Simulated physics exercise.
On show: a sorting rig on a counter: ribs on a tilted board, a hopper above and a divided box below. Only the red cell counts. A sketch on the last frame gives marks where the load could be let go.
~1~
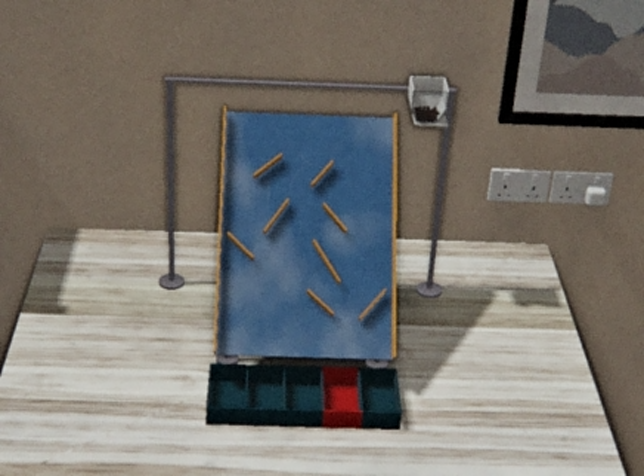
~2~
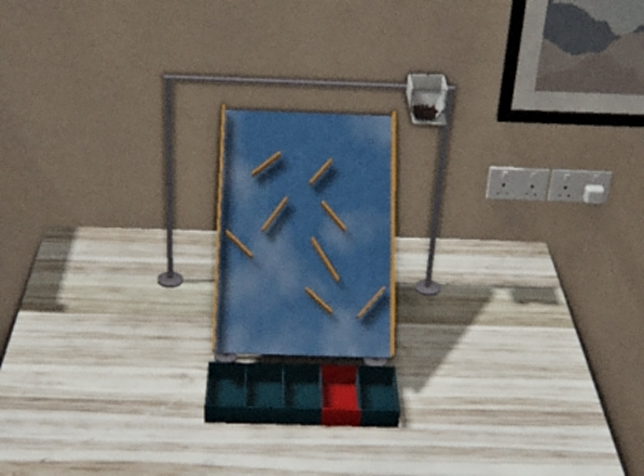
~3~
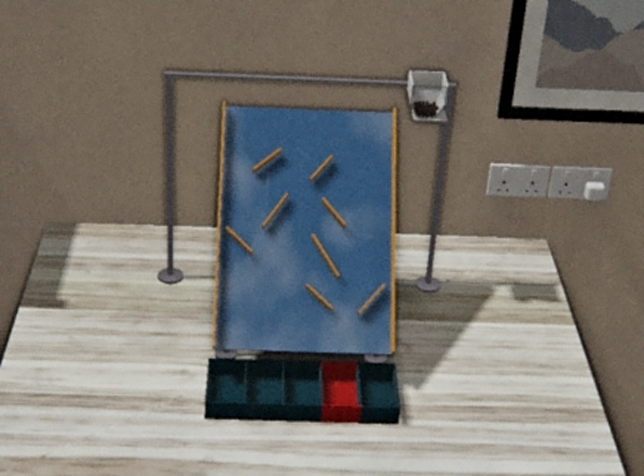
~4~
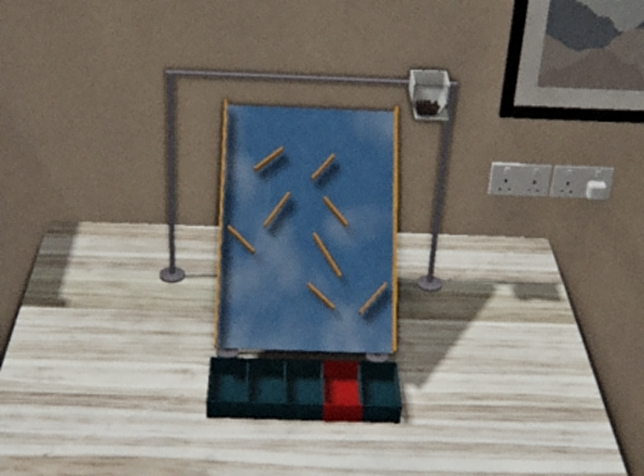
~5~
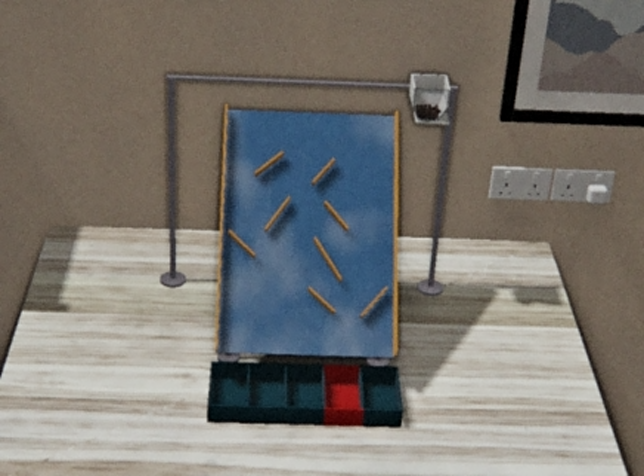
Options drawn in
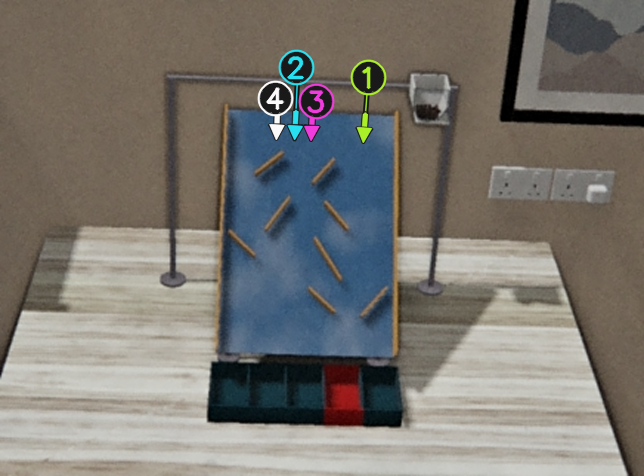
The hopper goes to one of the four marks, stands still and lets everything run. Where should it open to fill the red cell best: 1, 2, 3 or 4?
1 beats the others.
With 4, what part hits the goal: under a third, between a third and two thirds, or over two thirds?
Under a third.
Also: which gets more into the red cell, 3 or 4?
The answer is 4.
On the marked copy, mark 1 meets the board at (363, 137); mark 2 meets the board at (294, 134); mark 3 meets the board at (311, 135); mark 4 meets the board at (276, 134).
If 1 is chosen, close to half in the red cell, close to half in other cells.
If 2 is chosen, a small share in the red cell, the bulk in other cells, a small share outside the box.
If 3 is chosen, none at all in the red cell, all but a few in other cells, a small share outside the box.
If 4 is chosen, a small share in the red cell, the bulk in other cells, only a few held on the board, a small share outside the box.
